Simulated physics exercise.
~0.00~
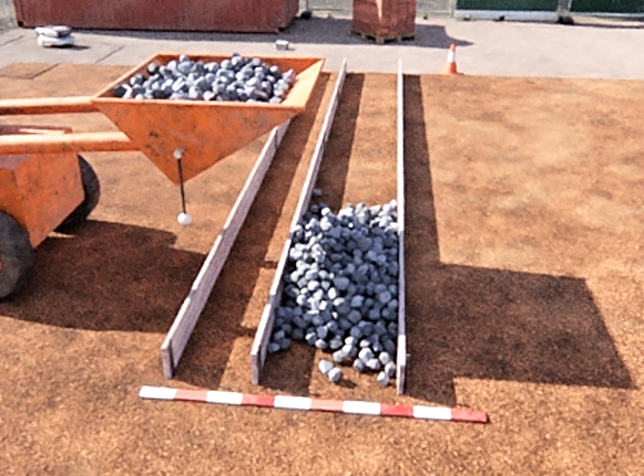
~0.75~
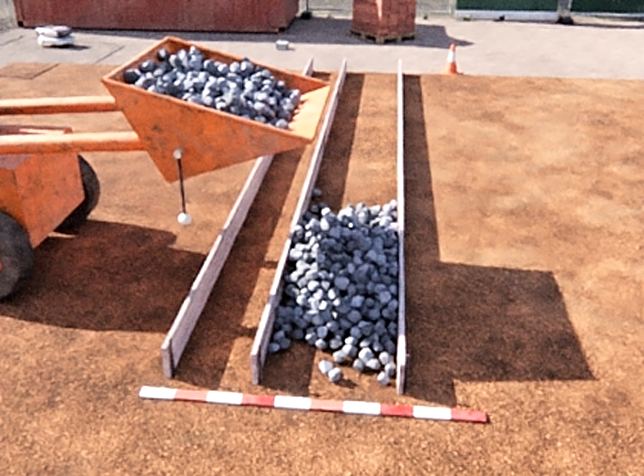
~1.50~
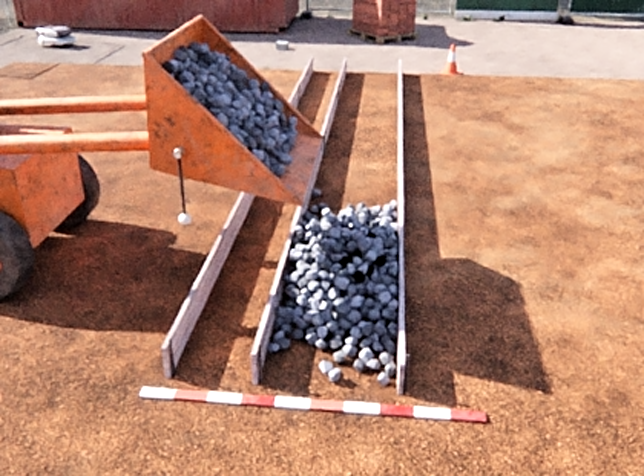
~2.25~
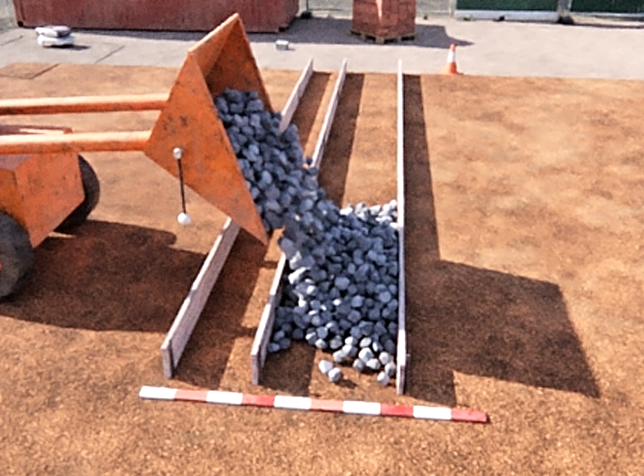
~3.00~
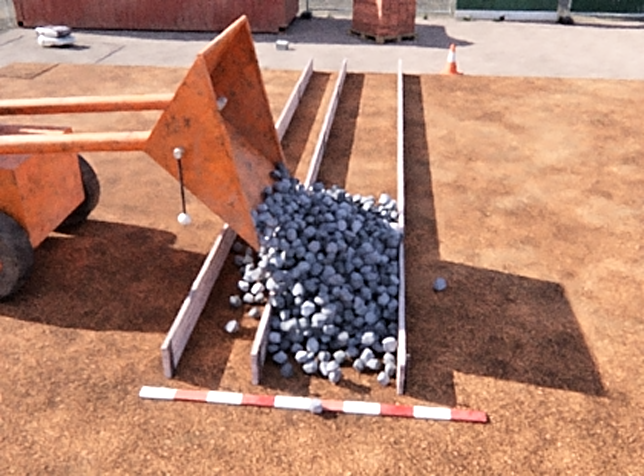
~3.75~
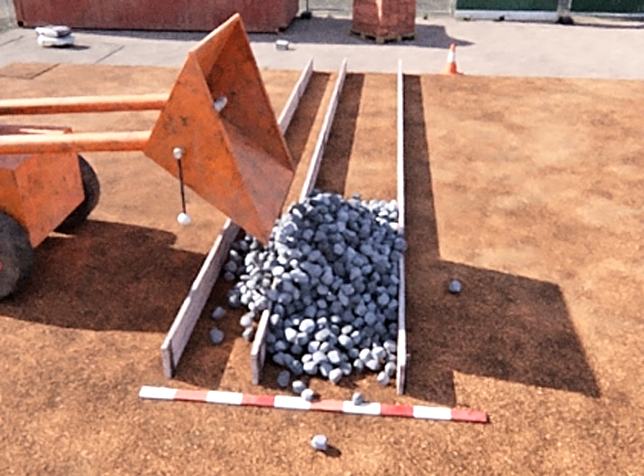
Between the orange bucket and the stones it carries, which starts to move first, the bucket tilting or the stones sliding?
The bucket starts to move first, tilting while the stones still hold their place in it. The stones begin to slide only once it is tipped more steeply.
